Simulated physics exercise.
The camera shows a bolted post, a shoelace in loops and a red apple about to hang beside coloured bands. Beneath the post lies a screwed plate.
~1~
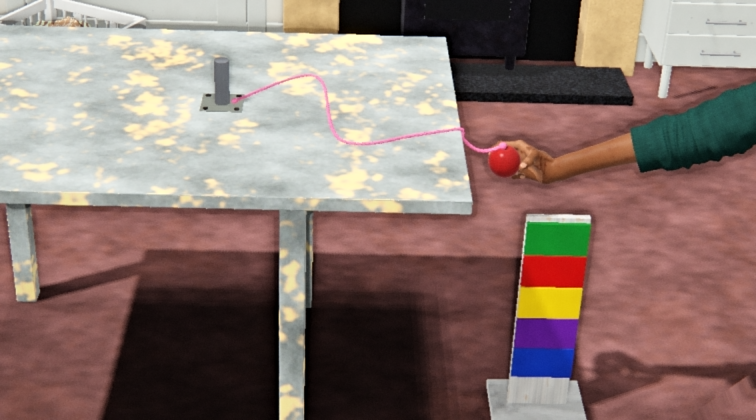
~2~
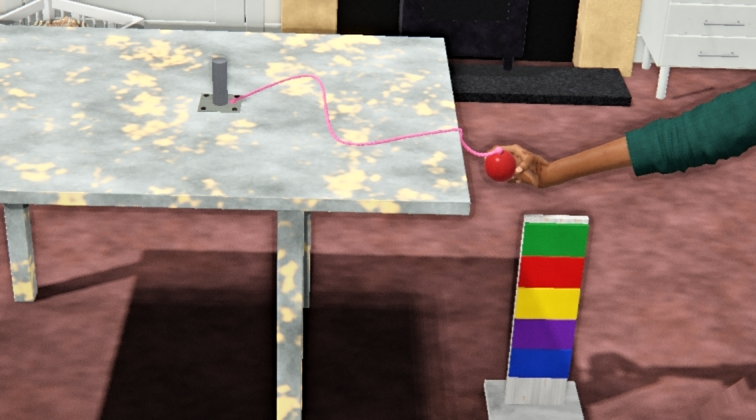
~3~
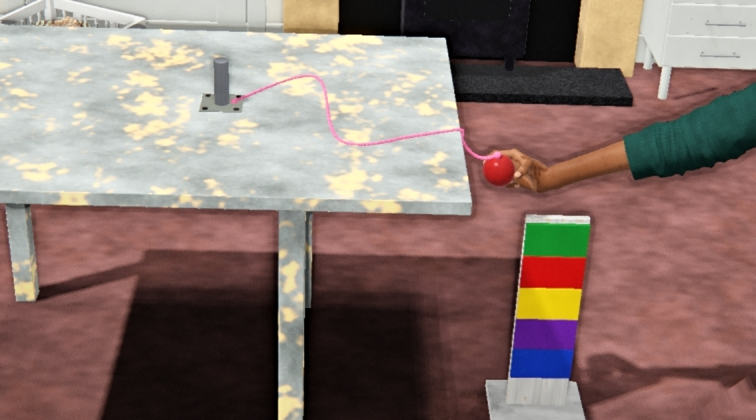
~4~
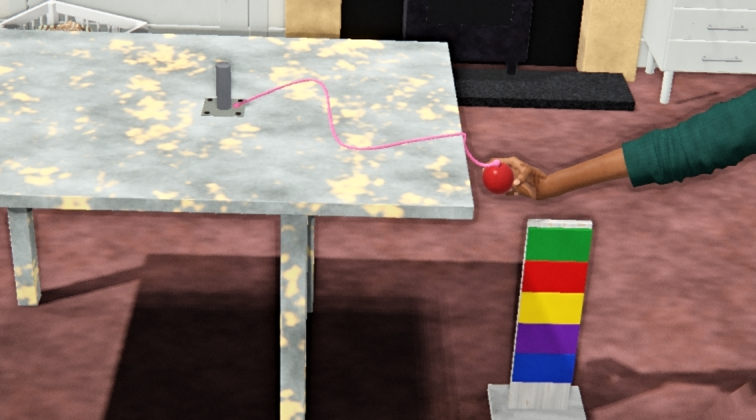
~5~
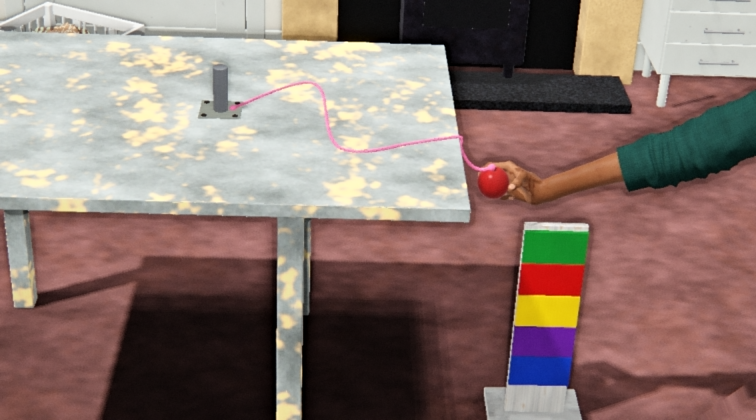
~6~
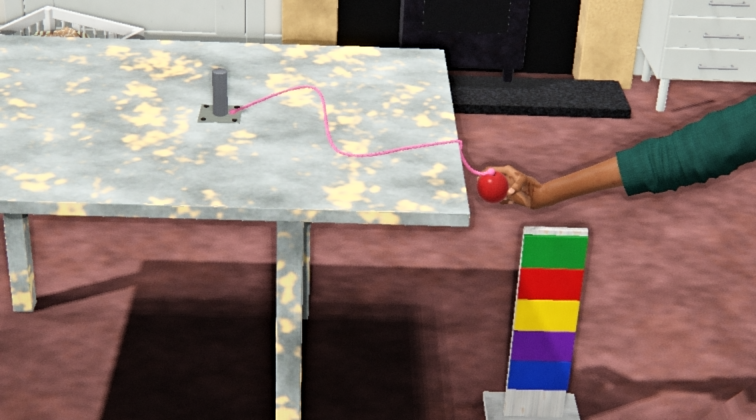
A hand held a red ball on a pink string tied to a post on a blotchy table, and slowly lowered it a little beside the table's edge, above a stand with coloured bands.
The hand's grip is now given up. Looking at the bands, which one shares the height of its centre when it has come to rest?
The purple one shares that height.
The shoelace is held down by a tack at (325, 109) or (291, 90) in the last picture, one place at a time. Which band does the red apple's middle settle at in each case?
One after the other, red; yellow.
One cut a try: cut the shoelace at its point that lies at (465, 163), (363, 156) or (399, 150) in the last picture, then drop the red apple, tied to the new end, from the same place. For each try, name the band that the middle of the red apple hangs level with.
First cut: Yellow; second: Above them all; third: Green.
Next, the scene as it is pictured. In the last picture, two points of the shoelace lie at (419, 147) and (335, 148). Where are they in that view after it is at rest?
First one close to (446, 231), second close to (454, 152).
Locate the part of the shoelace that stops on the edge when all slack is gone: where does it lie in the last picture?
Approximately at (328, 135) in the final frame.
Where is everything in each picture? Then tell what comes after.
In the first frame, red apple (504, 161); green (557, 241); red (554, 273); yellow (550, 304); purple (546, 334); blue (543, 364).
In the second frame, red apple (501, 166); shoelace through (258, 91) (319, 80) (327, 114) (352, 144) (430, 133).
In the third frame, red apple (499, 170).
In the fourth frame, red apple (498, 178); shoelace through (262, 95) (322, 85) (330, 118) (356, 148) (434, 138).
In the fifth frame, red apple (493, 183).
In the sixth frame, red apple (493, 187); shoelace through (258, 102) (319, 91) (327, 125) (352, 155) (430, 145).
Early on, apple near (476, 340); level with purple.
Midway, apple near (416, 290); level with yellow.
Near the end, apple near (455, 331); level with purple.
Finally, apple near (436, 322); level with purple. Its middle rests at the purple band.
